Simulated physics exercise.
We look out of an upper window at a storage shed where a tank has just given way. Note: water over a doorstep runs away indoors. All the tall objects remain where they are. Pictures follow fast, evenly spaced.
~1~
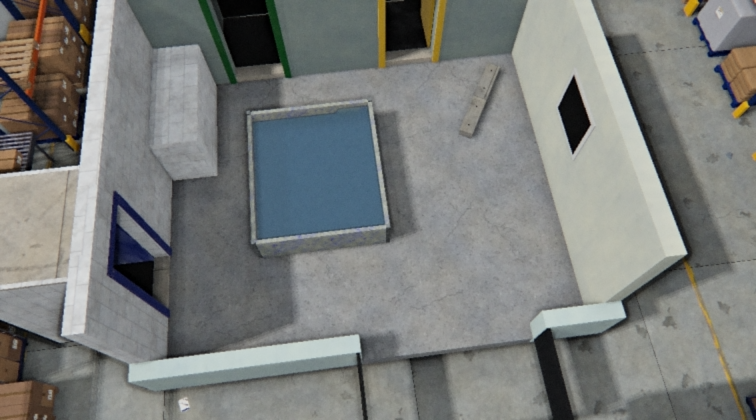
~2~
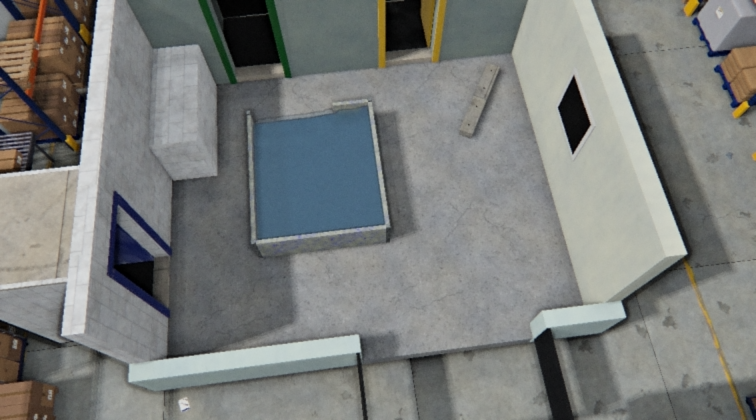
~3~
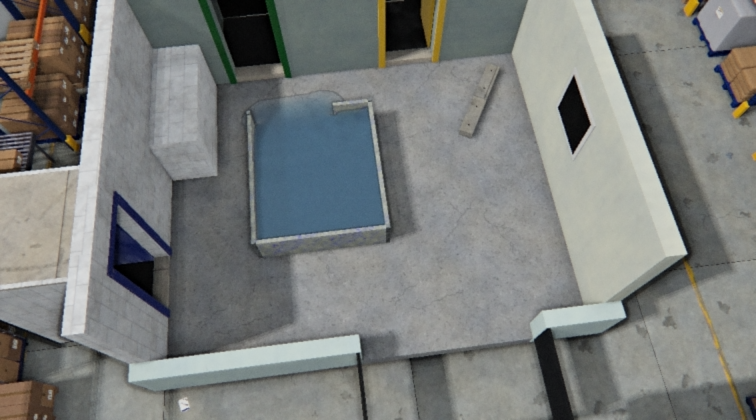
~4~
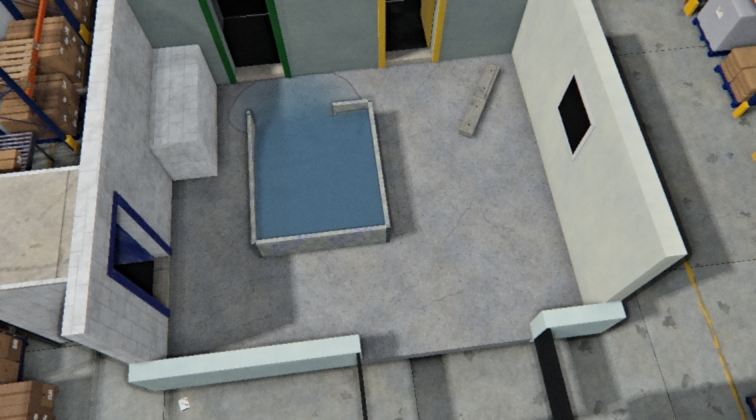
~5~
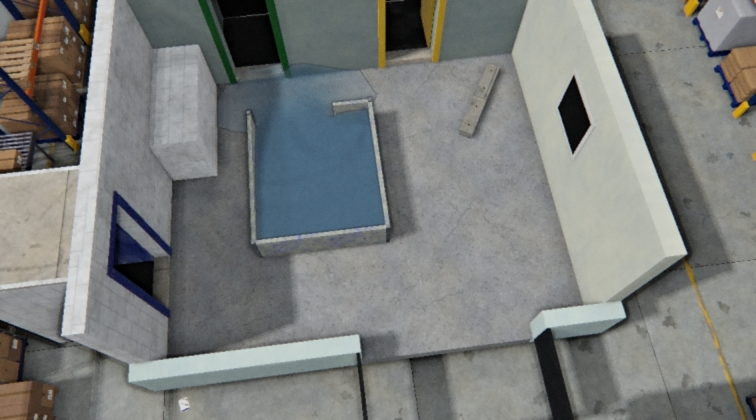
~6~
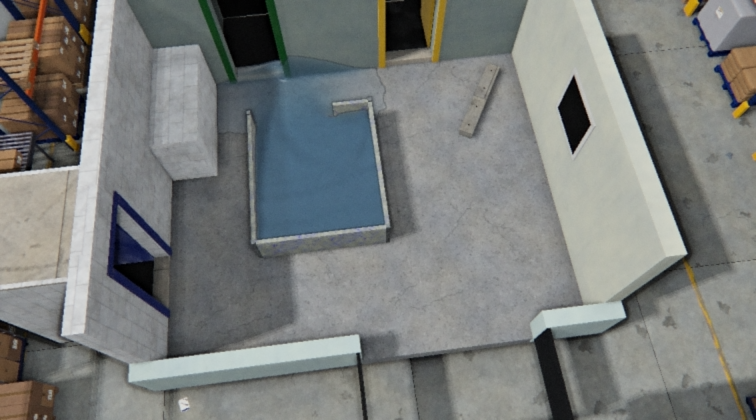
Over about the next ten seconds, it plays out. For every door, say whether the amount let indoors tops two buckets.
In the end the green door lets in beyond two buckets; the yellow door keeps it to two buckets; the blue door lets in beyond two buckets.
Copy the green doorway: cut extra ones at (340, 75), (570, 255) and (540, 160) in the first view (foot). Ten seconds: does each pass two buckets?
Well, the first one overshoots, the next doesn't reach it, and the last doesn't reach it.
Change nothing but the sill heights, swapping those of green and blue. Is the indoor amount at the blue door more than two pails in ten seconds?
As I see it, the blue door remains below the limit.
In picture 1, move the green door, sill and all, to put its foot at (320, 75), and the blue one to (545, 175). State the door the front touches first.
Note: The one in green comes first.
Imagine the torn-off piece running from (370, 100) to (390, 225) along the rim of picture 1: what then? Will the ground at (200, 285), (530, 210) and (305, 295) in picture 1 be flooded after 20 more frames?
Respectively: Parched, drenched and parched.
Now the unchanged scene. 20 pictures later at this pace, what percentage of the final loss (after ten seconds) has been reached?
Somewhere around 55 per cent, I'd say.
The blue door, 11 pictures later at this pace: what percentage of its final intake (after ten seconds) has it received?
Estimate: Some 0 per cent.
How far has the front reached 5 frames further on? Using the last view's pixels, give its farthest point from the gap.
By then the tip should be at about (434, 65).
A moment on, water covers 15 % of the floor; the green door over two buckets in, the yellow door wet at the sill, nothing in, the blue door not reached.
Next, water covers 25 % of the floor; the green door far over two buckets in, the yellow door wet at the sill, nothing in, the blue door not reached.
Then, water covers 50 % of the floor; the green door far over two buckets in, the yellow door wet at the sill, nothing in, the blue door wet at the sill, nothing in.
Later, water covers 90 % of the floor; the green door far over two buckets in, the yellow door wet at the sill, nothing in, the blue door under two buckets in.
In the end, water covers 95 % of the floor; the green door far over two buckets in, the yellow door wet at the sill, nothing in, the blue door over two buckets in.
